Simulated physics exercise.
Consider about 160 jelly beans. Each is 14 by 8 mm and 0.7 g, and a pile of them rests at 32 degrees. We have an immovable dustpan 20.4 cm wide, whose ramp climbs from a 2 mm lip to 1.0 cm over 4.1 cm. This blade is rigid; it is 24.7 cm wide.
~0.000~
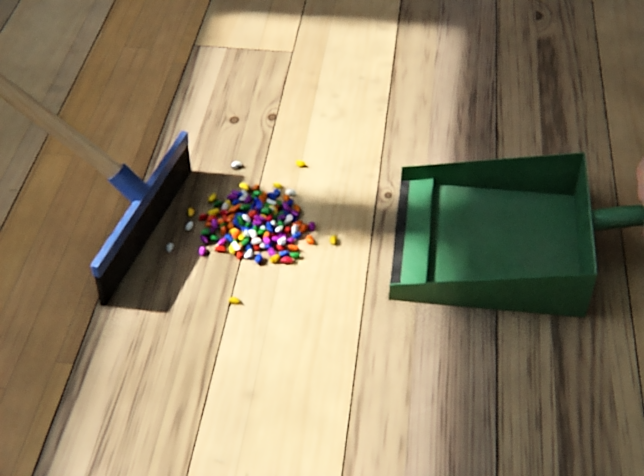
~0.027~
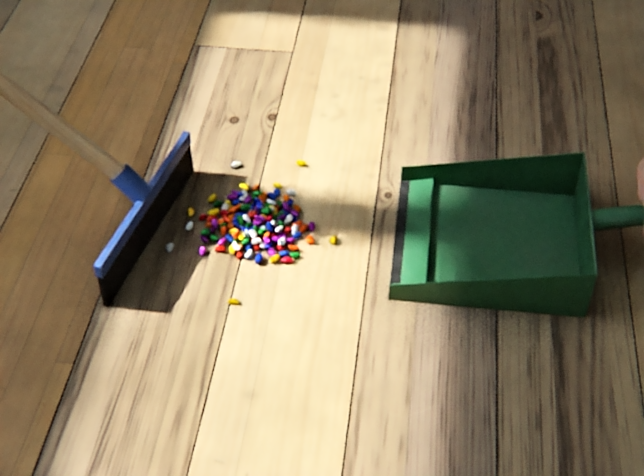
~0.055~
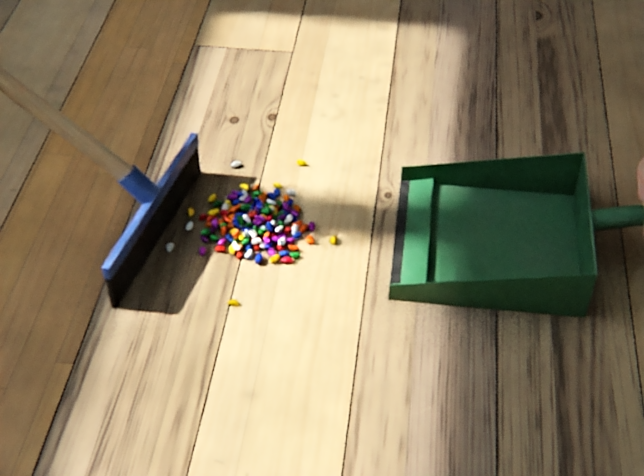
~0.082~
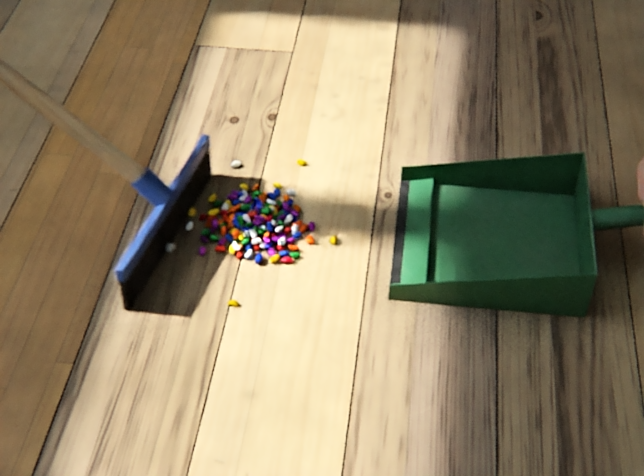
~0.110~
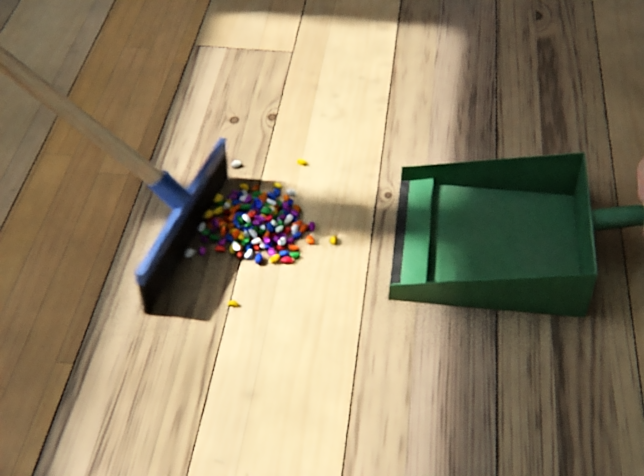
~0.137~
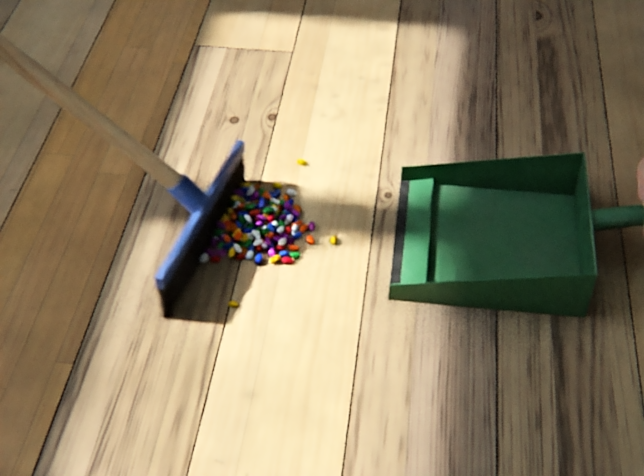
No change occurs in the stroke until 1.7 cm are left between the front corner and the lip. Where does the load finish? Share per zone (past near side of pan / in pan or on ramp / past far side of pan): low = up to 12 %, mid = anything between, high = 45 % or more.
Near side - mid, pan - mid, far side - low.
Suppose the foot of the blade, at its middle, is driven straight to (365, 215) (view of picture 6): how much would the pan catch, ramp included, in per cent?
Some 30 percent.
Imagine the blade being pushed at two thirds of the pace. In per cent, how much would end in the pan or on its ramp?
In that case close to 35 per cent.
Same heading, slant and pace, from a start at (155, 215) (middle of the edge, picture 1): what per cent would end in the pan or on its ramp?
I'd put it at around 35 per cent.
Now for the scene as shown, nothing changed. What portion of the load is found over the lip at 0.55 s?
35 %.
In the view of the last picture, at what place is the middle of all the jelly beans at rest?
In the last view, approximately (396, 254).
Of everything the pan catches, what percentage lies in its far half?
About 40 percent of it.
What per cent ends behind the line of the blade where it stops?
Some 5 percent, give or take.
Then, at 0.26 s, middle of the blade 12 cm from the lip; 0 % over the lip, far side 0 %, near side 5 %.
After 0.34 s, middle of the blade 6 cm from the lip; 0 % over the lip, far side 5 %, near side 10 %.
After 0.55 s, middle of the blade 4 cm from the lip; 35 % over the lip, far side 5 %, near side 15 %.
In the end, at 2.8 s, near side 15 %, pan 35 %, far side 5 %, in front of the lip or behind the blade 45 %.
